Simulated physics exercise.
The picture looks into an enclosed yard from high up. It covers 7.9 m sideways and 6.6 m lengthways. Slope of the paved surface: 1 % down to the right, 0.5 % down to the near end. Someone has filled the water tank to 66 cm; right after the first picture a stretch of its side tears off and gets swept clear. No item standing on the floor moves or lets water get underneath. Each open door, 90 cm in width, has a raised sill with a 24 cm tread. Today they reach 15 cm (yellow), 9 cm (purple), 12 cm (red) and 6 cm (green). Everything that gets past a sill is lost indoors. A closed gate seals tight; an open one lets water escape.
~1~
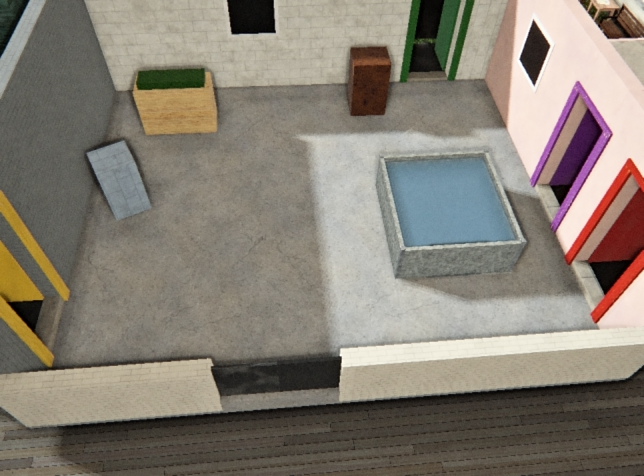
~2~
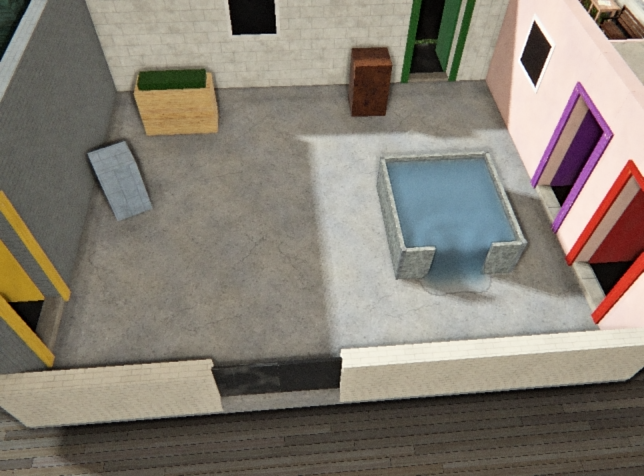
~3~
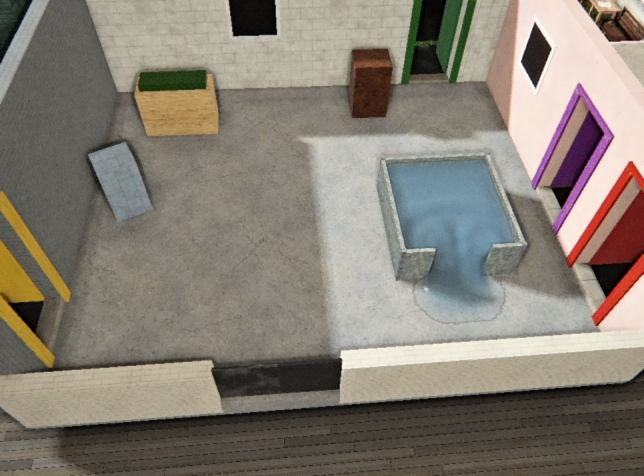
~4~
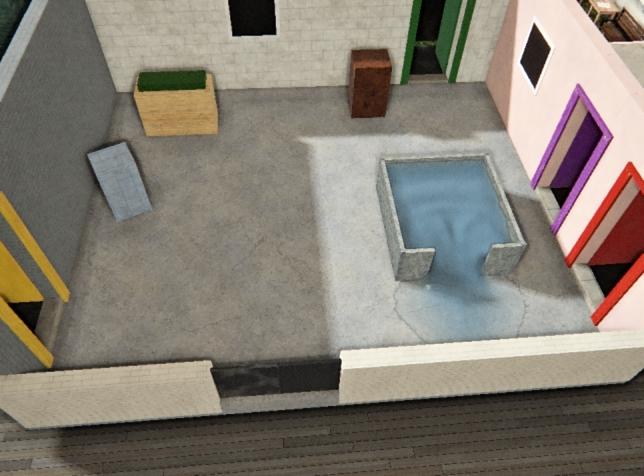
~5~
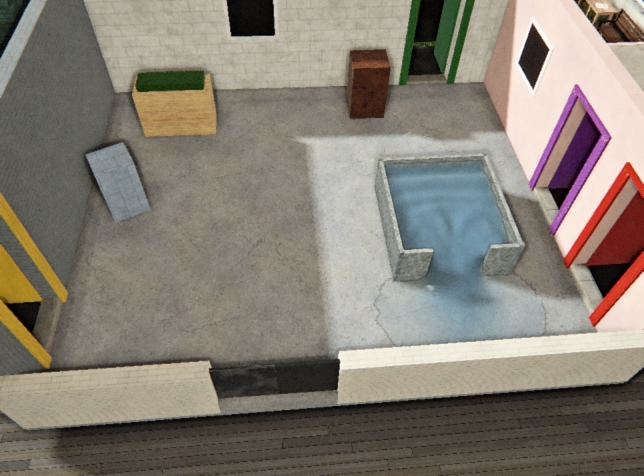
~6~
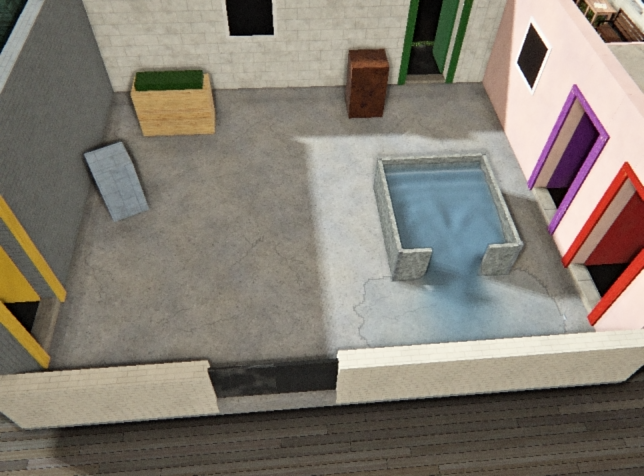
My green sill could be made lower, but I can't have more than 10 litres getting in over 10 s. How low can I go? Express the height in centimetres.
You could bring it down to roughly 8.5 cm.
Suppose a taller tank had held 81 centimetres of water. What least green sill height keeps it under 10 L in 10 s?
Minimum height: Approx. 11.0 cm.
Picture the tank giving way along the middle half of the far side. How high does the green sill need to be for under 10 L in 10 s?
In that case you'd want it roughly 22 cm high.
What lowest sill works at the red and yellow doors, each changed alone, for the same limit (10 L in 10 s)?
Close to 16 cm (red) and close to 9.0 cm (yellow).
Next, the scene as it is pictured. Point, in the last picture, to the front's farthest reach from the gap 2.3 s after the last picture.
The farthest wet point sits near (38, 400).
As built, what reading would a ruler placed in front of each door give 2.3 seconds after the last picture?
Depths in cm: Yellow 3, purple 5, red 17, green 0.
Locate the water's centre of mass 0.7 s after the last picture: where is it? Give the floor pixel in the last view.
The balance point sits at roughly (447, 265).
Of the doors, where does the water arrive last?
I'd say the green one.
Then, 0.7 s after the last picture water covers 10 % of the floor, deepest (40 cm) near (477, 368); it has not reached the green door.
Then, 2.3 s after the last picture water covers 35 % of the floor, deepest (30 cm) near (587, 360); it has not reached the green door.
Then, 9.3 s after the last picture water covers 90 % of the floor, deepest (11 cm) near (587, 360); 8 cm at the green door, 39 litres in over its 6 cm sill.
At the green door as built, the water peaked near 10 cm, 4.5 s after the last picture.
Run again over the same 10 s with other heights there, 31 litres in over 6.5 cm, 2 litres over 10.5 cm. The limit of 10 litres is kept from about 8.5 cm up.
